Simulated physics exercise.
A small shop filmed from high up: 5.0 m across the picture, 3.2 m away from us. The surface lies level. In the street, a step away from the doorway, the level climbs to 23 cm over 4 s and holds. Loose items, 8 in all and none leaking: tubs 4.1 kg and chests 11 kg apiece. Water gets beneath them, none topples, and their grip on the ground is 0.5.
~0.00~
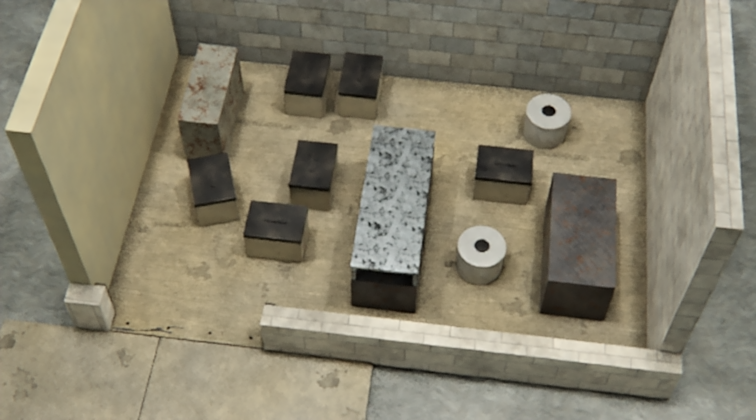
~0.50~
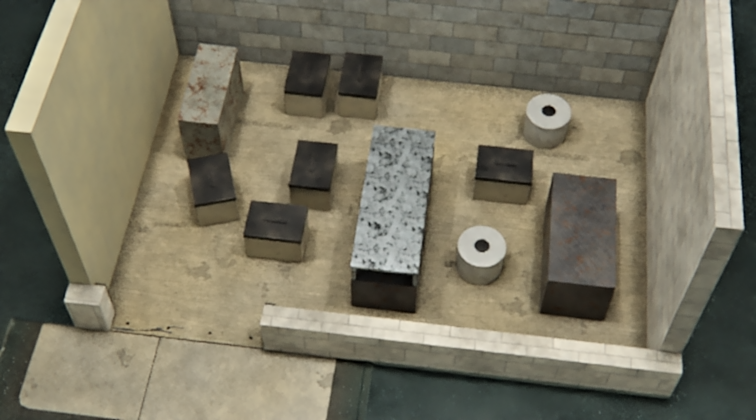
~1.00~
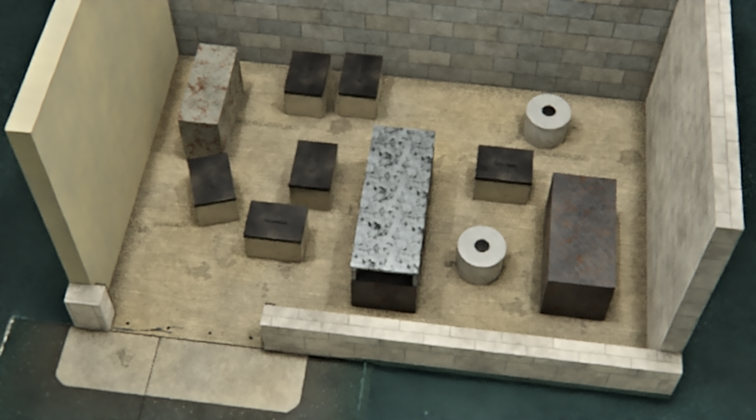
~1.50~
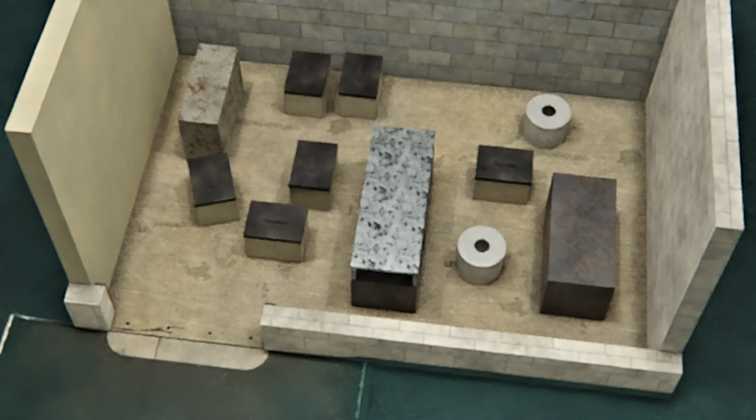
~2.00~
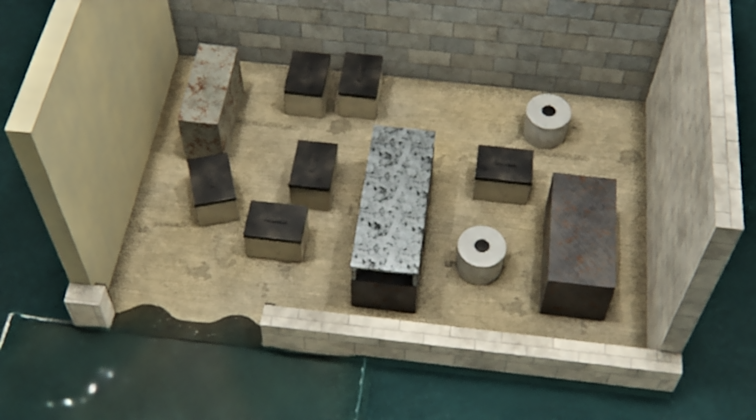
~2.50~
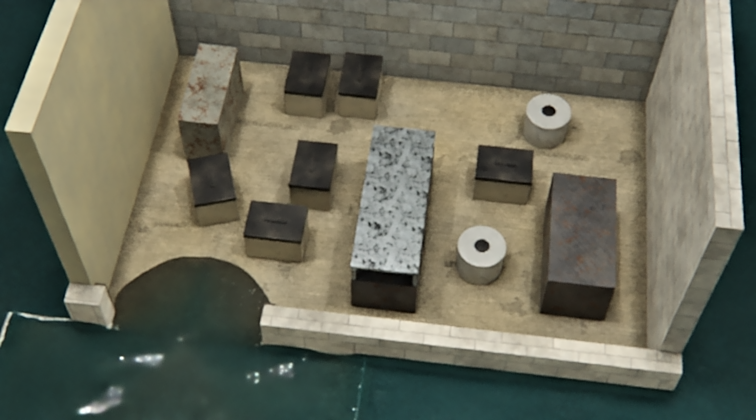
We see a small walled room from above, holding dark-topped boxes, larger blocks and two round tubs, as dark water covers the paving outside and spreads through the front-left opening onto the floor, while the objects stay still.
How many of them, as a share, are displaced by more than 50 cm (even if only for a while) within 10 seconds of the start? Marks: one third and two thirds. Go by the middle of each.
That comes to two thirds or above.
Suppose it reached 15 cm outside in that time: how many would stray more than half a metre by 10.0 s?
In that case 6 of them.
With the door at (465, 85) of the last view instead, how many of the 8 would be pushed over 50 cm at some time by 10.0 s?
In that case 4 of them.
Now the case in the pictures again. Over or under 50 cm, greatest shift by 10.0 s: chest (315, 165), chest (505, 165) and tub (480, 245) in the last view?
In turn: Past it, less, less.
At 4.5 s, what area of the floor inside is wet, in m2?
About 5.0 m2.
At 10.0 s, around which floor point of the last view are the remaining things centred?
At about (501, 172).
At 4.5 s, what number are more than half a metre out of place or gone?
I count 0.
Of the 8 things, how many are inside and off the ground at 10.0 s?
I count 6.
After 3.5 s 0 of 8 are over 50 cm from their spots; 0 afloat.
After 4.5 s 0 of 8 are over 50 cm from their spots; 0 afloat.
After 7.0 s 4 of 8 are over 50 cm from their spots; 4 afloat.
After 10.0 s 6 of 8 are over 50 cm from their spots, and 6 have been at some point; 6 afloat.
